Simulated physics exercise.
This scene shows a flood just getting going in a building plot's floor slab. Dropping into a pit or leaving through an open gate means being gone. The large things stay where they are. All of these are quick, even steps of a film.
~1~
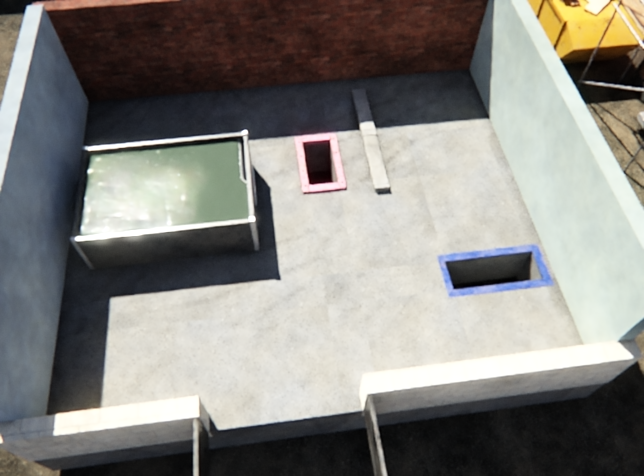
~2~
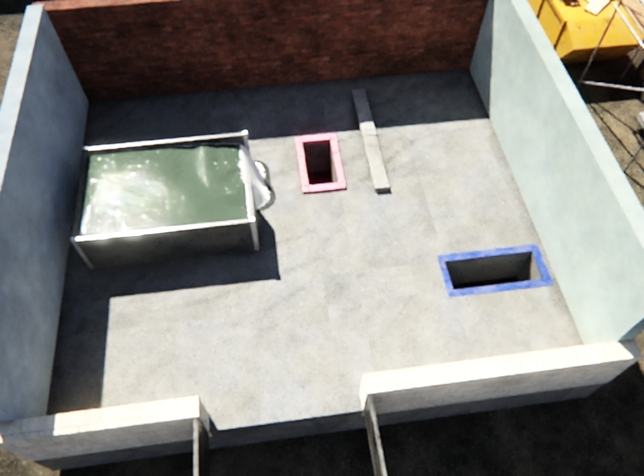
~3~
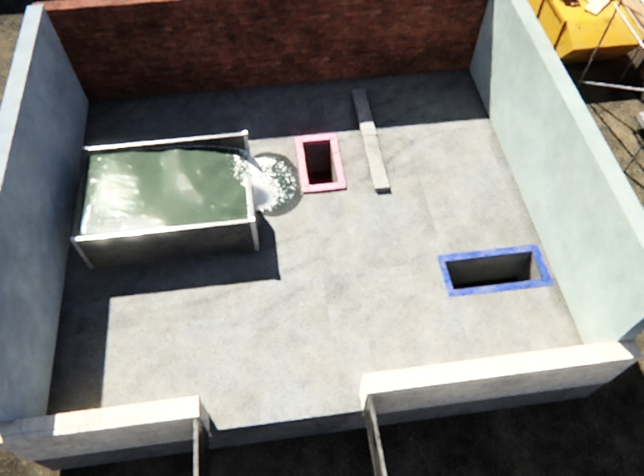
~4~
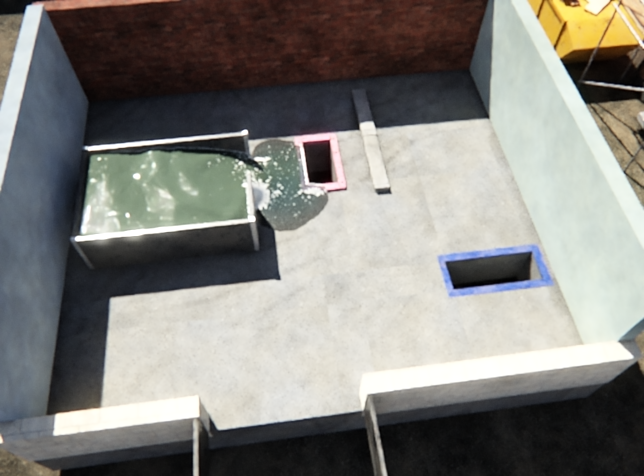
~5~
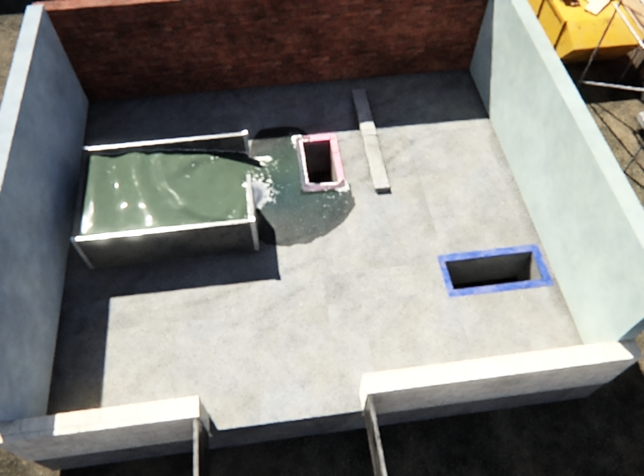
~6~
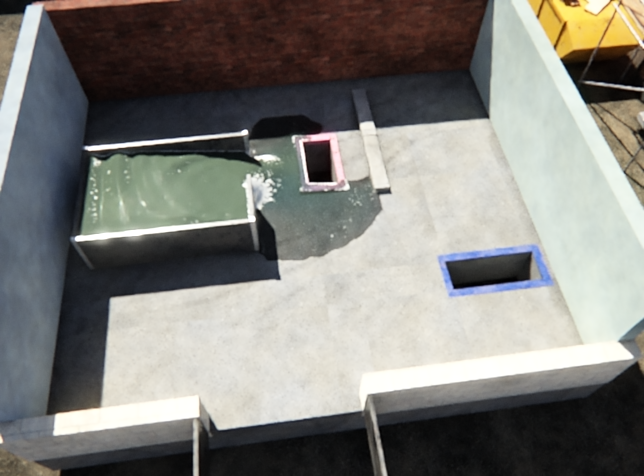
Green water pouring from a gap in a raised tank's right side, spreading rightward across a walled concrete floor around a pink-edged pit.
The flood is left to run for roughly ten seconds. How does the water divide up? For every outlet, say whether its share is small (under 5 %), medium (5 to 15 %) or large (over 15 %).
Result - gate: Small; blue pit: Medium; pink pit: Large.
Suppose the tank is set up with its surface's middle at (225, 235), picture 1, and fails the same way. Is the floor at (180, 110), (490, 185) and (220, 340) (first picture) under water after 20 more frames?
Well, first one stays dry, second one got wet, third one stays dry.
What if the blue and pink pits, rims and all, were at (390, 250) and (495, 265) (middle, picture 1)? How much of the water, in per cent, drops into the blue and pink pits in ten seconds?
Of the total, the blue pit holds 20 per cent and the pink pit 4 per cent.
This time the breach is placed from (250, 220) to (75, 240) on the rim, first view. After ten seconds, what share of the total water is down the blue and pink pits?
Blue: 15 percent; pink: 0 percent.
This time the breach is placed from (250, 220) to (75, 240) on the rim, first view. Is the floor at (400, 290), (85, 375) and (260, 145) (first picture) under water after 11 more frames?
So the first one is left untouched, the next drenched, and the last left untouched.
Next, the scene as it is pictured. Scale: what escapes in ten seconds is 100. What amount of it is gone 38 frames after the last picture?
Approximately 80 in a hundred, I think.
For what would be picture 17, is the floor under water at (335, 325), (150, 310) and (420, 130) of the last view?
In turn, the three spots are high and dry, high and dry and high and dry.
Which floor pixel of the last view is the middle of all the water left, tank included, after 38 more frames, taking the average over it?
Roughly (269, 198).
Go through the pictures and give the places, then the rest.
In the first frame, still water in the open tank at (166, 186).
In the second frame, the front is at (264, 206), out from the gap at (249, 177).
In the third frame, water pours out at (249, 178) and has run to (299, 188).
In the fourth frame, water pours out at (249, 178) and has run to (322, 200).
In the fifth frame, water pours out at (249, 178) and has run to (349, 203).
In the sixth frame, the front is at (375, 207), out from the gap at (249, 177).
A moment on, water covers 20 % of the floor; the gate 0 %, the blue pit 0 %, the pink pit 11 %.
Next, water covers 25 % of the floor; the gate 0 %, the blue pit 1 %, the pink pit 20 %.
Then, water covers 35 % of the floor; the gate 0 %, the blue pit 3 %, the pink pit 29 %.
Later, water covers 45 % of the floor; the gate 0 %, the blue pit 6 %, the pink pit 40 %.
In the end, water covers 55 % of the floor; the gate 0 %, the blue pit 11 %, the pink pit 47 %.
